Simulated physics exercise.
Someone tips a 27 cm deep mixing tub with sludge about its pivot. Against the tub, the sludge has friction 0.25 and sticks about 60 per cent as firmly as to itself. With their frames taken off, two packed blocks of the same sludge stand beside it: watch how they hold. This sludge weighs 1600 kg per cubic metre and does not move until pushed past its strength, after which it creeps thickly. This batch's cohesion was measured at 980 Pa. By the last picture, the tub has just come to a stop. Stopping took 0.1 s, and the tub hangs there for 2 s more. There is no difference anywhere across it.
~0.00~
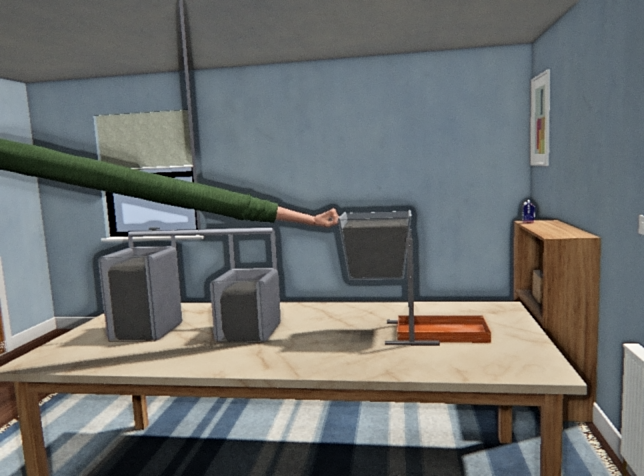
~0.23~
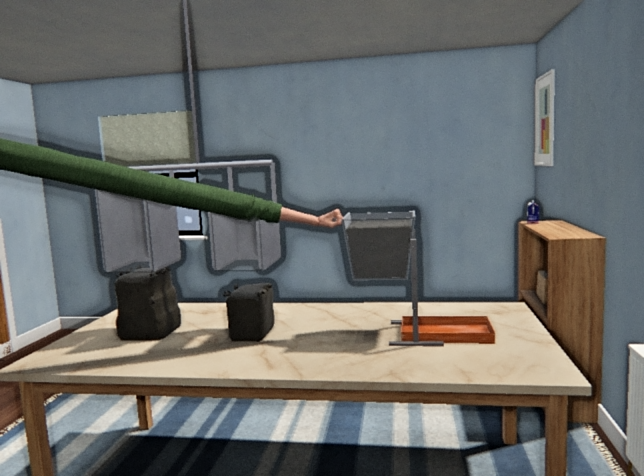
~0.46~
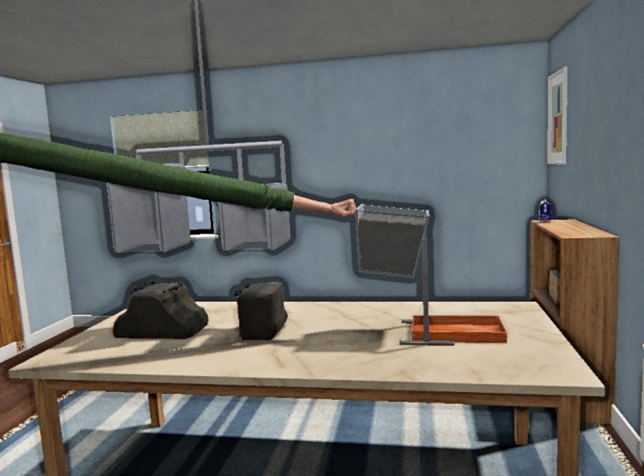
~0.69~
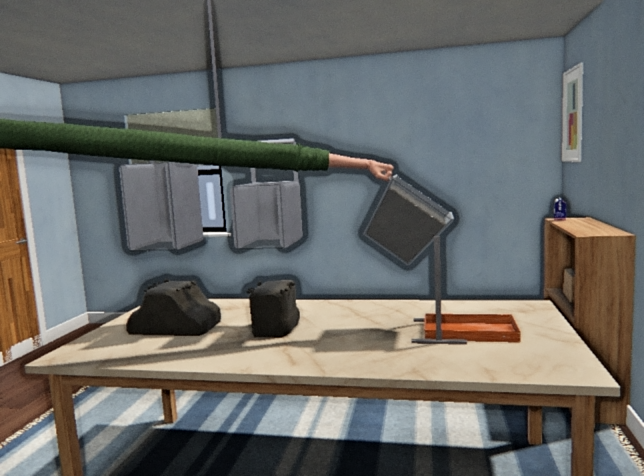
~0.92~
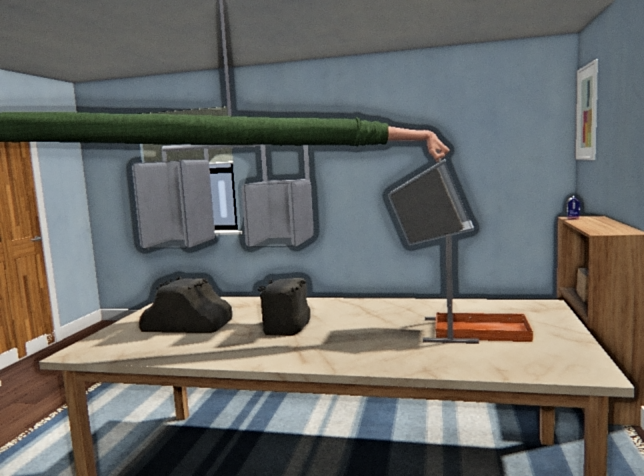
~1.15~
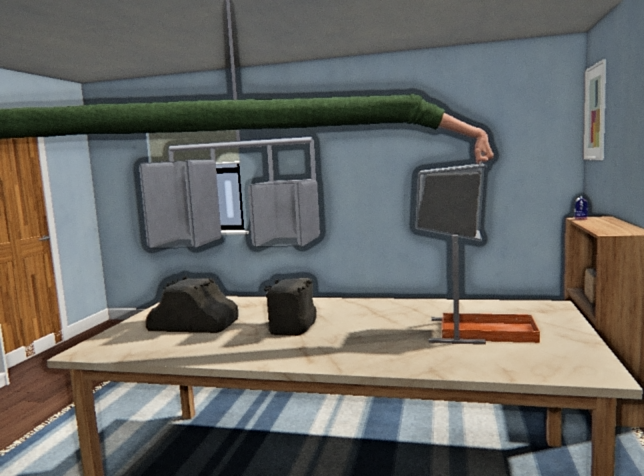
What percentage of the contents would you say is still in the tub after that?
I would say about 34 %.
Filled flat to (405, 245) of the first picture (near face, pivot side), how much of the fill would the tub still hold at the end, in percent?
It would come to roughly 70 percent.
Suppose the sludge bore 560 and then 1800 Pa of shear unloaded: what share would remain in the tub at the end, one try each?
25 %, then 100 %.
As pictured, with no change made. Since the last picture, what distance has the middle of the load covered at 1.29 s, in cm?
About 5 cm.
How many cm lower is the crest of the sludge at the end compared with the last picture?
The top ends up some 15 cm below its level in the last picture.
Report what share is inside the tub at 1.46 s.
Some 60 per cent.
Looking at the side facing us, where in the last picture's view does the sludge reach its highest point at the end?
The highest point is near (460, 209) in the last picture.
After 1.29 s, the tub is at 94 degrees and holds 88 %.
After 1.46 s, the tub is at 94 degrees and holds 58 %.
After 1.63 s, the tub is at 94 degrees and holds 39 %.
After 1.80 s, the tub is at 94 degrees and holds 35 %.
After 3.15 s, the tub is at 94 degrees and holds 34 %.
